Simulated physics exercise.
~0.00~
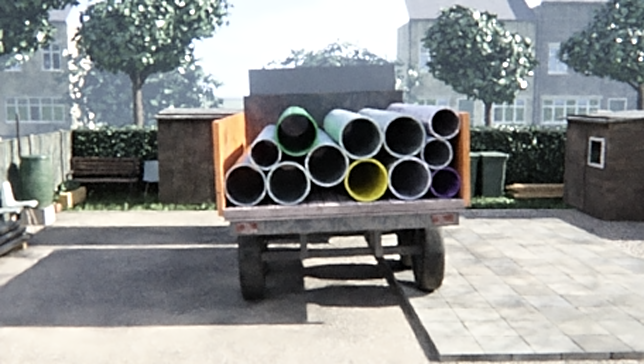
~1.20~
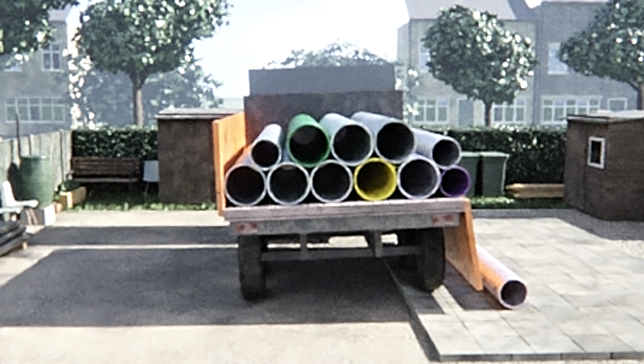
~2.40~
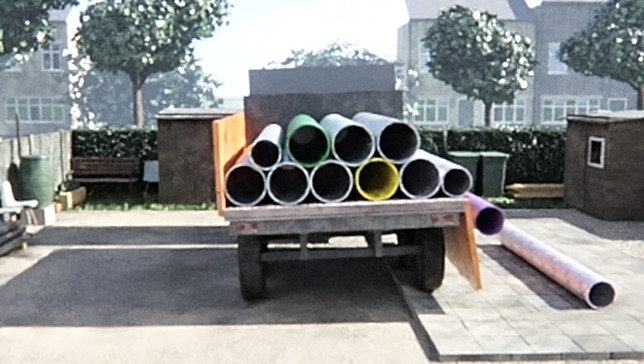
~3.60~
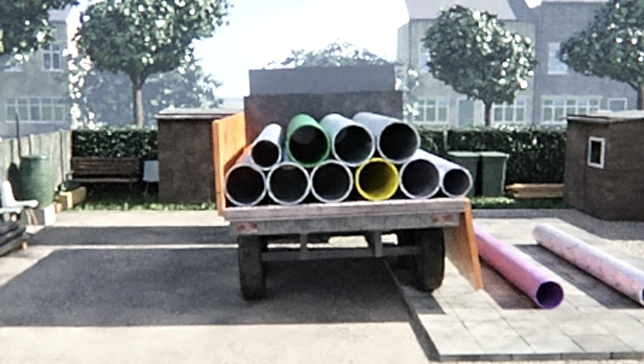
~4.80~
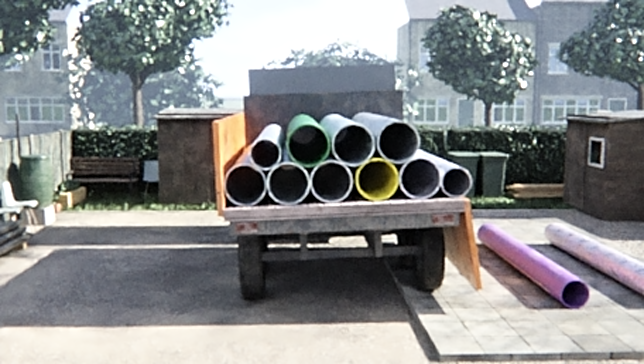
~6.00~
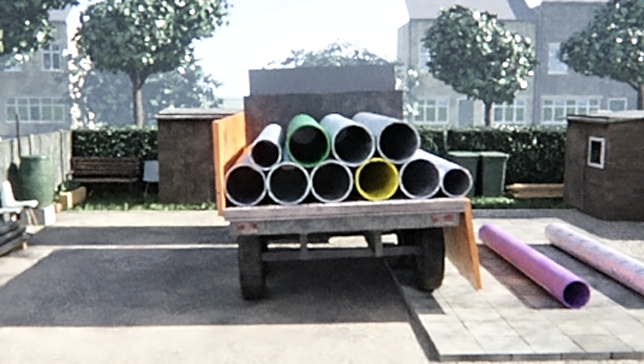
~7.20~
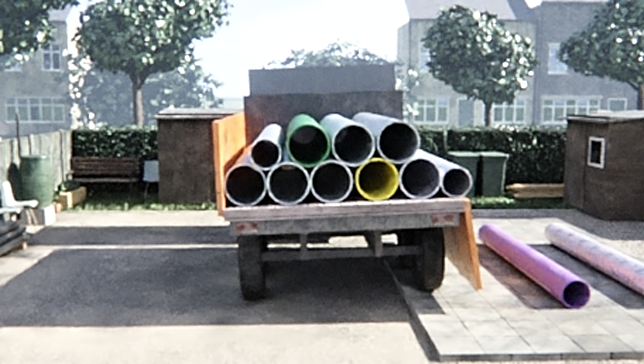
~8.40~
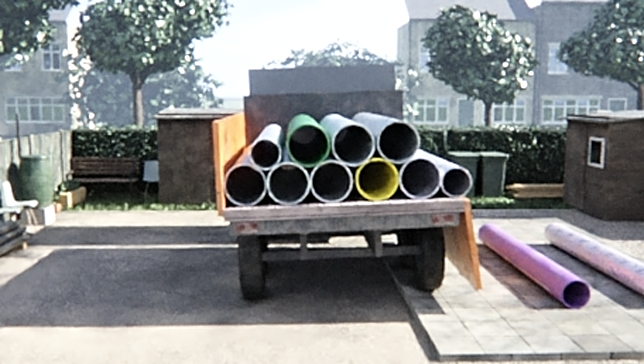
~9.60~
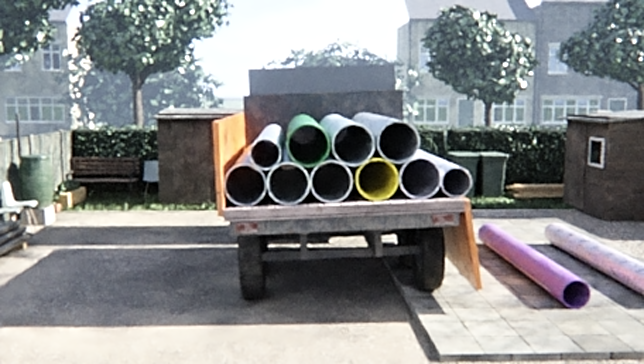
A parked flatbed lorry stacked with pipes had its right side board drop open, and a grey pipe rolled off onto the paving, followed by the purple one; both came to rest on the right while the others stayed aboard.
